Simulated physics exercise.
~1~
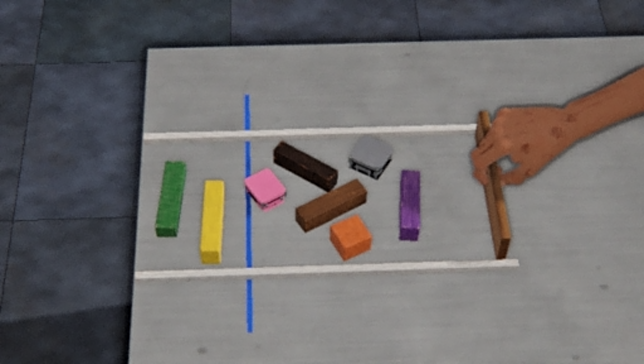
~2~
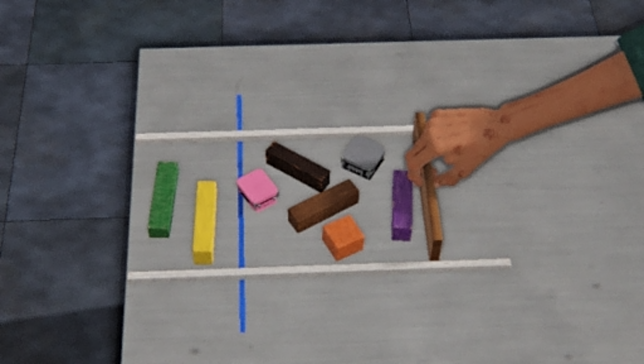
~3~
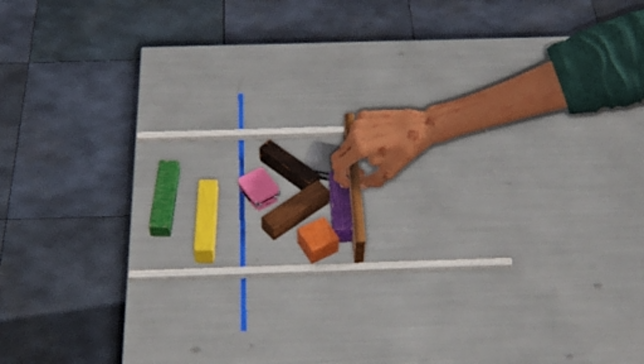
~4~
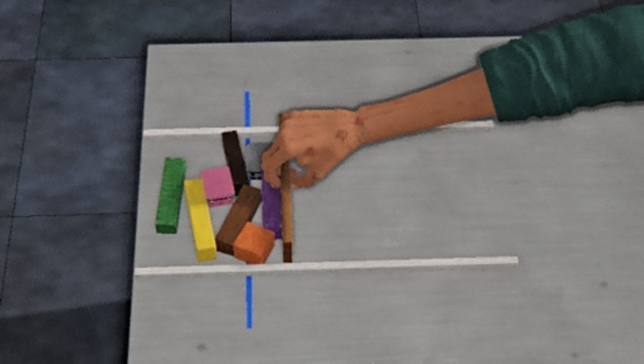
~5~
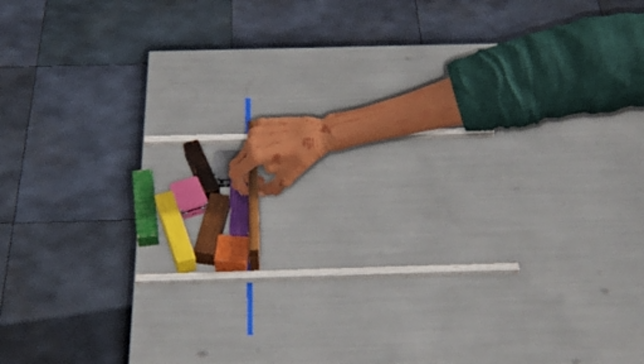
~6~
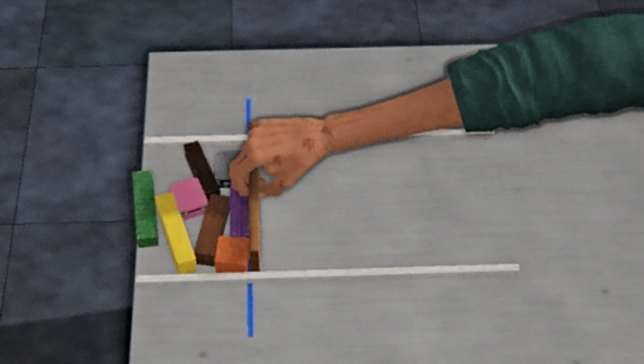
A hand slid an upright wooden board left along a channel, gathering the purple bar, grey piece, brown bars and orange block, then shoving pink, yellow and green along too, until it stopped at the blue line with everything still on the table.
